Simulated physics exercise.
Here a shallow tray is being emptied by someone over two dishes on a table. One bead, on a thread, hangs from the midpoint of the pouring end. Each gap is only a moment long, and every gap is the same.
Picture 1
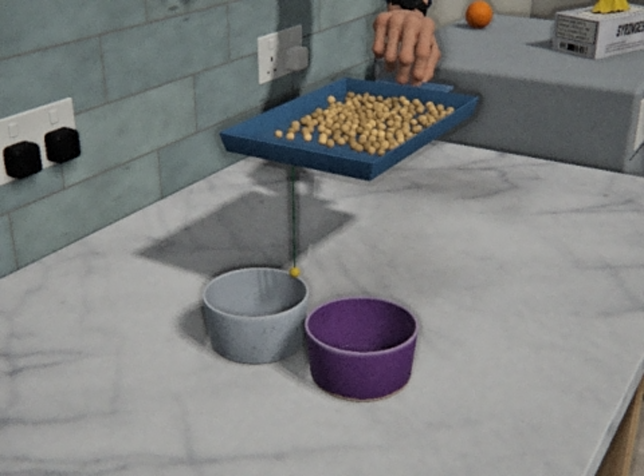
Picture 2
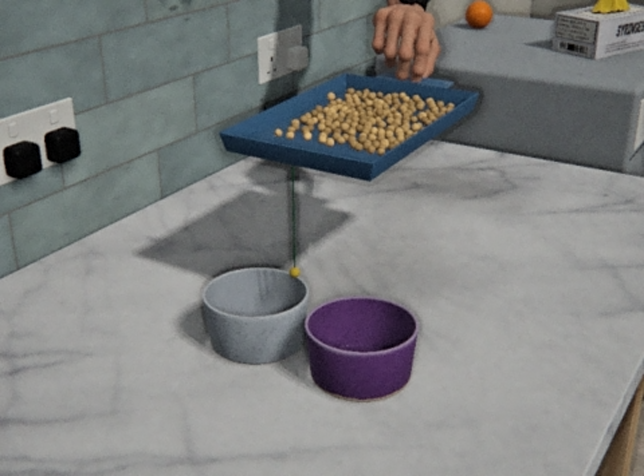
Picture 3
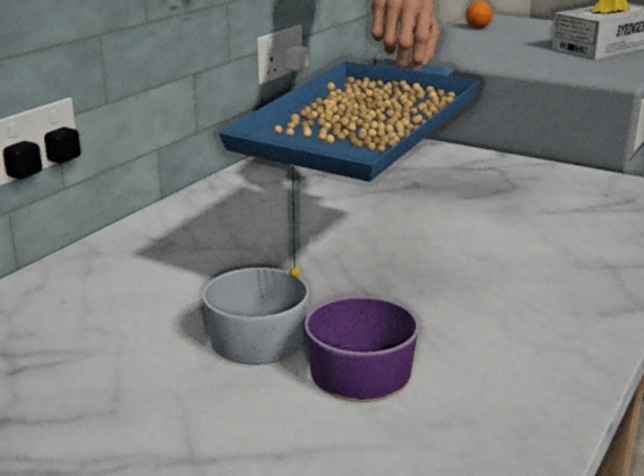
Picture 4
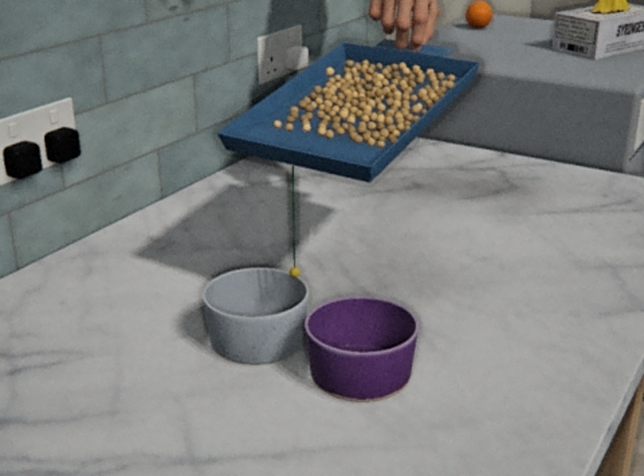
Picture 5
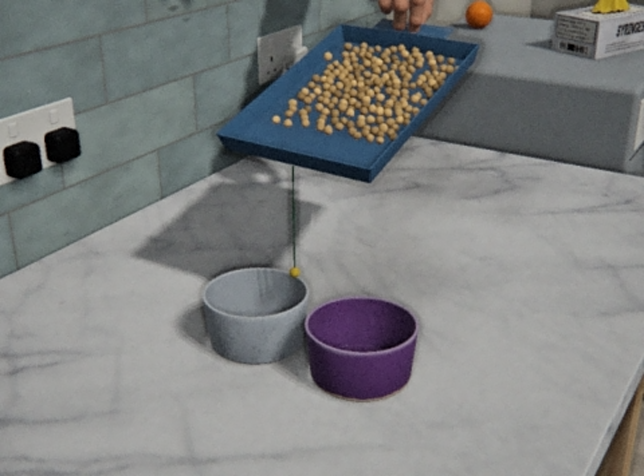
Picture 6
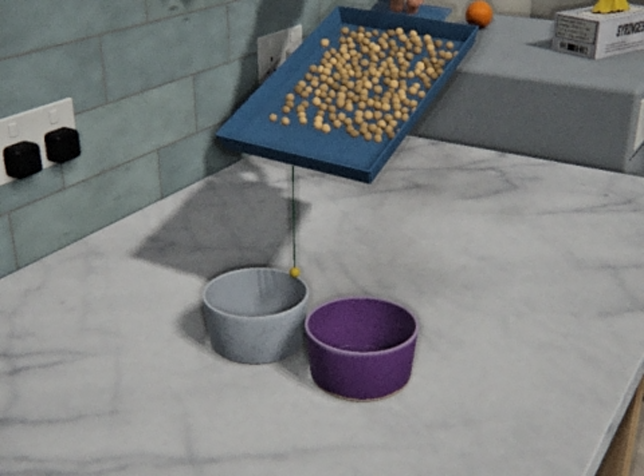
Blue tray of dried chickpeas tilting steadily as a hand raises its far end above grey and purple bowls on a marble counter.
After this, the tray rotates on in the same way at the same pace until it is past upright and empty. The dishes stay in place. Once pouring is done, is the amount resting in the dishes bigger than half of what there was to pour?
The dishes catch most of the load.
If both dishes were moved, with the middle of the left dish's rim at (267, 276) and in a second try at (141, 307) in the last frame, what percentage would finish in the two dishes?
You'd get near 20 per cent and afterwards near 30 per cent.
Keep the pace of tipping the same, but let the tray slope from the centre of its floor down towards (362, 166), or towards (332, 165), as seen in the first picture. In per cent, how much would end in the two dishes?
In order, some 90 % and some 80 %.
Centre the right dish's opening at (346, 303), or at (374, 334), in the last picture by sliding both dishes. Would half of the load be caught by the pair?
In the first position a minority, in the second a majority.
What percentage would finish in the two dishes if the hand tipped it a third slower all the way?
Close to 70 in a hundred.
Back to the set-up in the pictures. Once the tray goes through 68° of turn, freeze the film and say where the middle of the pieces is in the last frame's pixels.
I'd mark it close to (313, 158).
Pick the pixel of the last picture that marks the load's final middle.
Around (289, 358), give or take.
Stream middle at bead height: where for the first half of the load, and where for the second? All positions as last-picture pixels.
Earlier portion about (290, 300); later portion about (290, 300).
Just after the last frame, tray tipped steeply; the larger part on the tray; just a few in the right dish; just a few outside both; roughly a quarter in the air.
A moment on, tray tipped past a quarter turn; roughly a quarter on the tray; about a tenth in the right dish; about a tenth in the left dish; roughly a quarter outside both; roughly a third in the air.
Further on, tray tipped past a quarter turn; roughly a third in the right dish; roughly a third in the left dish; roughly a third outside both.
When it is over, tray tipped past a quarter turn; roughly a third in the right dish; roughly a third in the left dish; roughly a third outside both.
